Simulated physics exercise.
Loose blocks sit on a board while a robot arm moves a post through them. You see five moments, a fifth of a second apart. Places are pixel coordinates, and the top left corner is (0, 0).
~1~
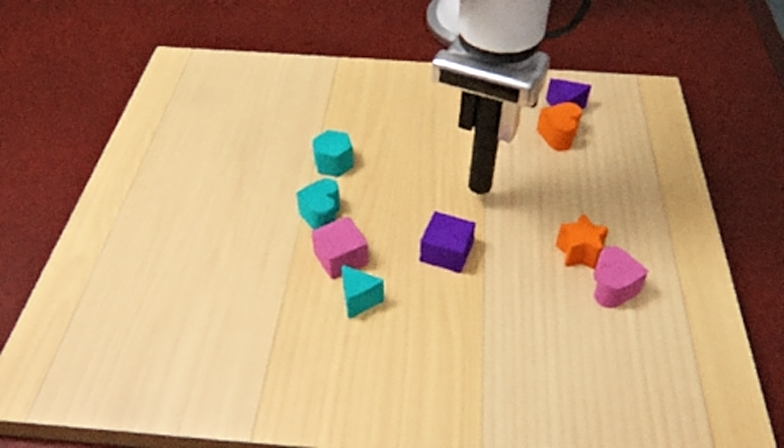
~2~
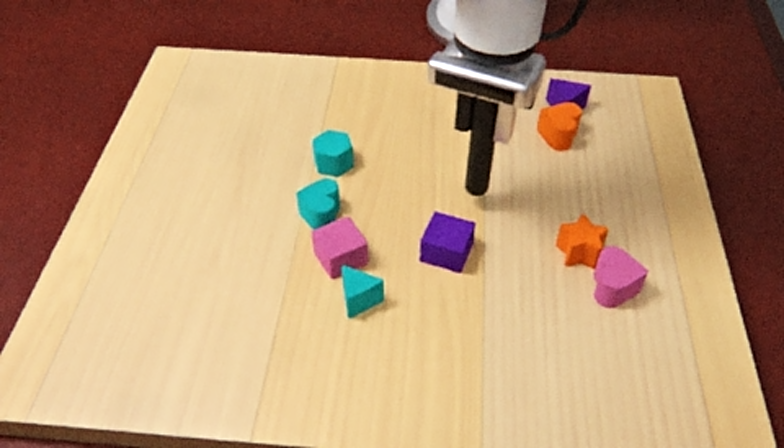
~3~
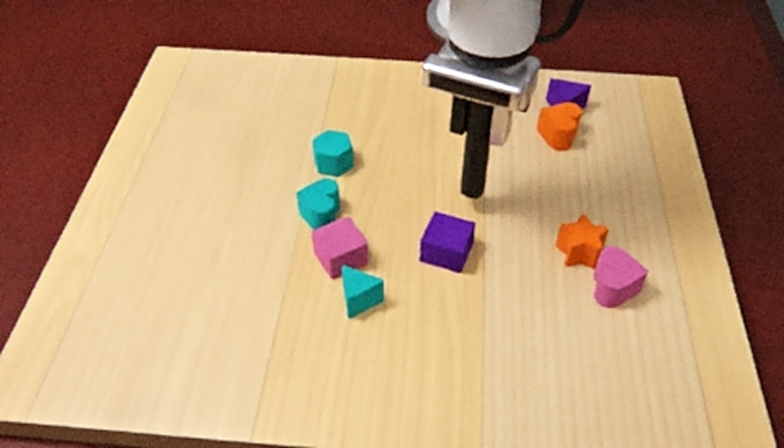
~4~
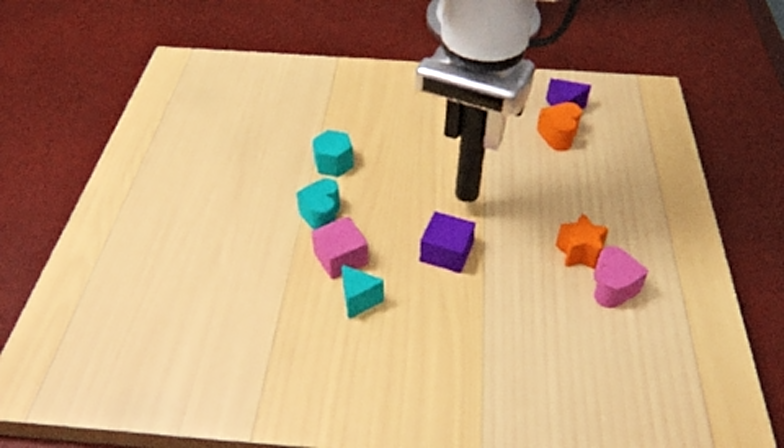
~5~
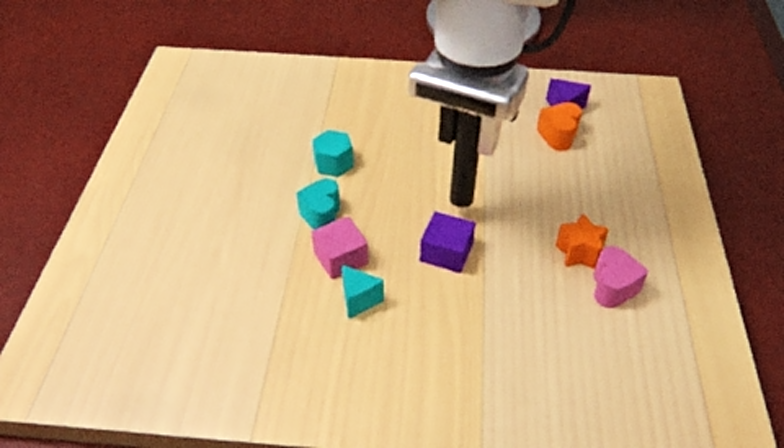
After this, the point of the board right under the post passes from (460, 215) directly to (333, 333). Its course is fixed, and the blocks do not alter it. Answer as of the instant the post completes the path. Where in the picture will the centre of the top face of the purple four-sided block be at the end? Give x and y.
My best guess is (439, 260).
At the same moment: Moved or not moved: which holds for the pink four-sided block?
If the post follows that path, the pink four-sided block stays in its place.
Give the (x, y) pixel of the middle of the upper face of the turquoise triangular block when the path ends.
It should be at (304, 319) by then.
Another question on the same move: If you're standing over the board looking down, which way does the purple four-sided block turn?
The purple four-sided block rotates counterclockwise.
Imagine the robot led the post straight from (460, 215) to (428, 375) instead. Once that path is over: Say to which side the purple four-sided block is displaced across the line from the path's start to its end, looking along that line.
Right.
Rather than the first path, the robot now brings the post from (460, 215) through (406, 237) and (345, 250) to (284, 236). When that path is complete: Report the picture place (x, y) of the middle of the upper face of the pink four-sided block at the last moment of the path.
At the end it should sit near (286, 245).
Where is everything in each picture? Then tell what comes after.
Tip of the post at (480, 186), middles of tops, pink four-sided block at (339, 236), turquoise triangular block at (358, 281), purple four-sided block at (449, 231), in the first picture.
Post at (477, 188), nothing pushed, in the second picture.
Post at (472, 191), nothing pushed, in the third picture.
Post at (467, 194), nothing pushed, in the fourth picture.
Post at (462, 200), pink four-sided block at (339, 236), turquoise triangular block at (358, 281), purple four-sided block at (449, 231), in the fifth picture.
On the path given first. One third of the way, post at (422, 237); purple four-sided block at (440, 255), turned 55° anticlockwise.
Two thirds of the way, post at (379, 276); turquoise triangular block at (356, 283); purple four-sided block at (439, 260), turned 70° anticlockwise.
At the end, post at (332, 318); pink four-sided block unmoved; turquoise triangular block at (304, 319), turned 65° clockwise; purple four-sided block at (439, 260), turned 70° anticlockwise.
